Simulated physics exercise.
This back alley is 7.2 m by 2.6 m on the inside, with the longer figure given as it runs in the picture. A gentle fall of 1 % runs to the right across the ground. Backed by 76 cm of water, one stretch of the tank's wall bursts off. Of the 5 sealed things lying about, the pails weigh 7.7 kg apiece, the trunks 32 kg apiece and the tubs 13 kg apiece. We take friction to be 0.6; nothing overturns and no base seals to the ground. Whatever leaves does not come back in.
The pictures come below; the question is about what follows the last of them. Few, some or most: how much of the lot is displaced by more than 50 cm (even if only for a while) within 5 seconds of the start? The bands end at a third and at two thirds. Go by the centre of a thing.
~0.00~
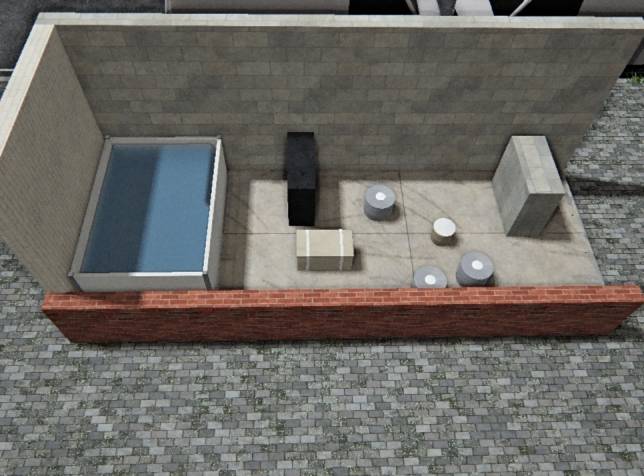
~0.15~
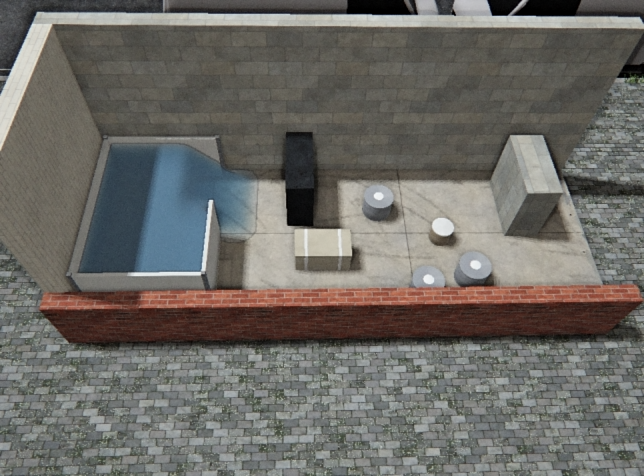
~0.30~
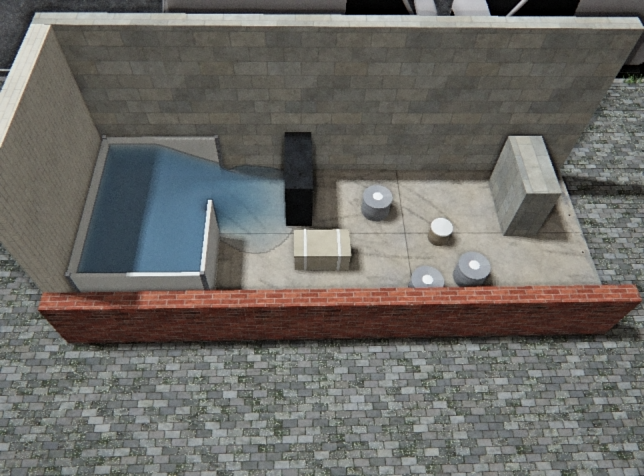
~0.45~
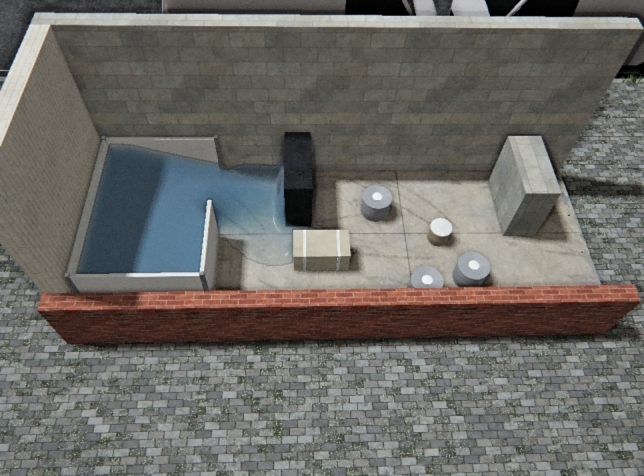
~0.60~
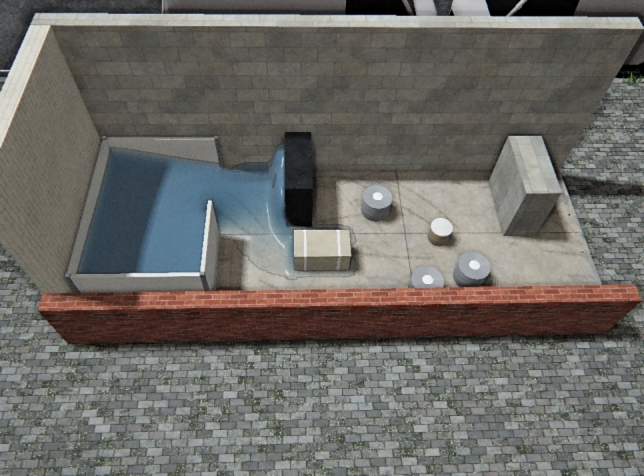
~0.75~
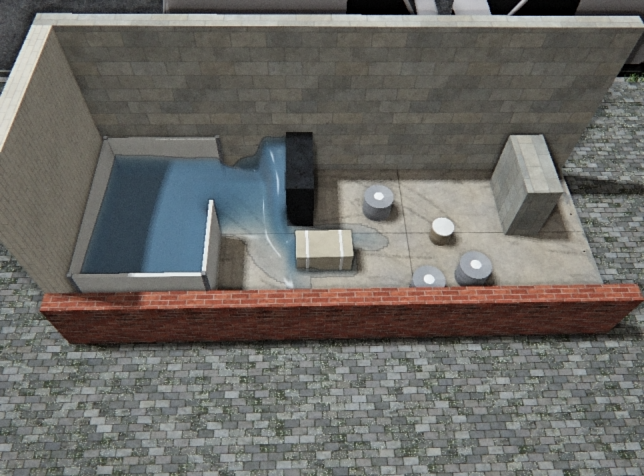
That comes to at least two thirds.
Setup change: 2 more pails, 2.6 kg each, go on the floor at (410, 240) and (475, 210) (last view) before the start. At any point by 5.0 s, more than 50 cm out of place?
In that order: Over, more.
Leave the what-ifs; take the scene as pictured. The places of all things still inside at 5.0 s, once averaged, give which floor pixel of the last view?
I'd put it close to (451, 214) in the last view.
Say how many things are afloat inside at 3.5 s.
Count at that moment: 1.
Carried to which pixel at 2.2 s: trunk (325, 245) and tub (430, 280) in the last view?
First one near (434, 255), second near (463, 278).
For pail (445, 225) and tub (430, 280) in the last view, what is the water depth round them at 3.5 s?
First about 9 cm, second about 8 cm.
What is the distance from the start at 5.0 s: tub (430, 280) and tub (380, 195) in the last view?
Going in turn, the first is gone out while the second sits 0 cm off.
After 1.1 s 0 of 5 are over 50 cm from their spots; 0 afloat.
After 2.2 s 1 of 5 are over 50 cm from their spots; 0 afloat.
After 3.5 s 4 of 5 are over 50 cm from their spots; 1 afloat.
After 5.0 s 4 of 5 are over 50 cm from their spots, and 4 have been at some point; 0 afloat.
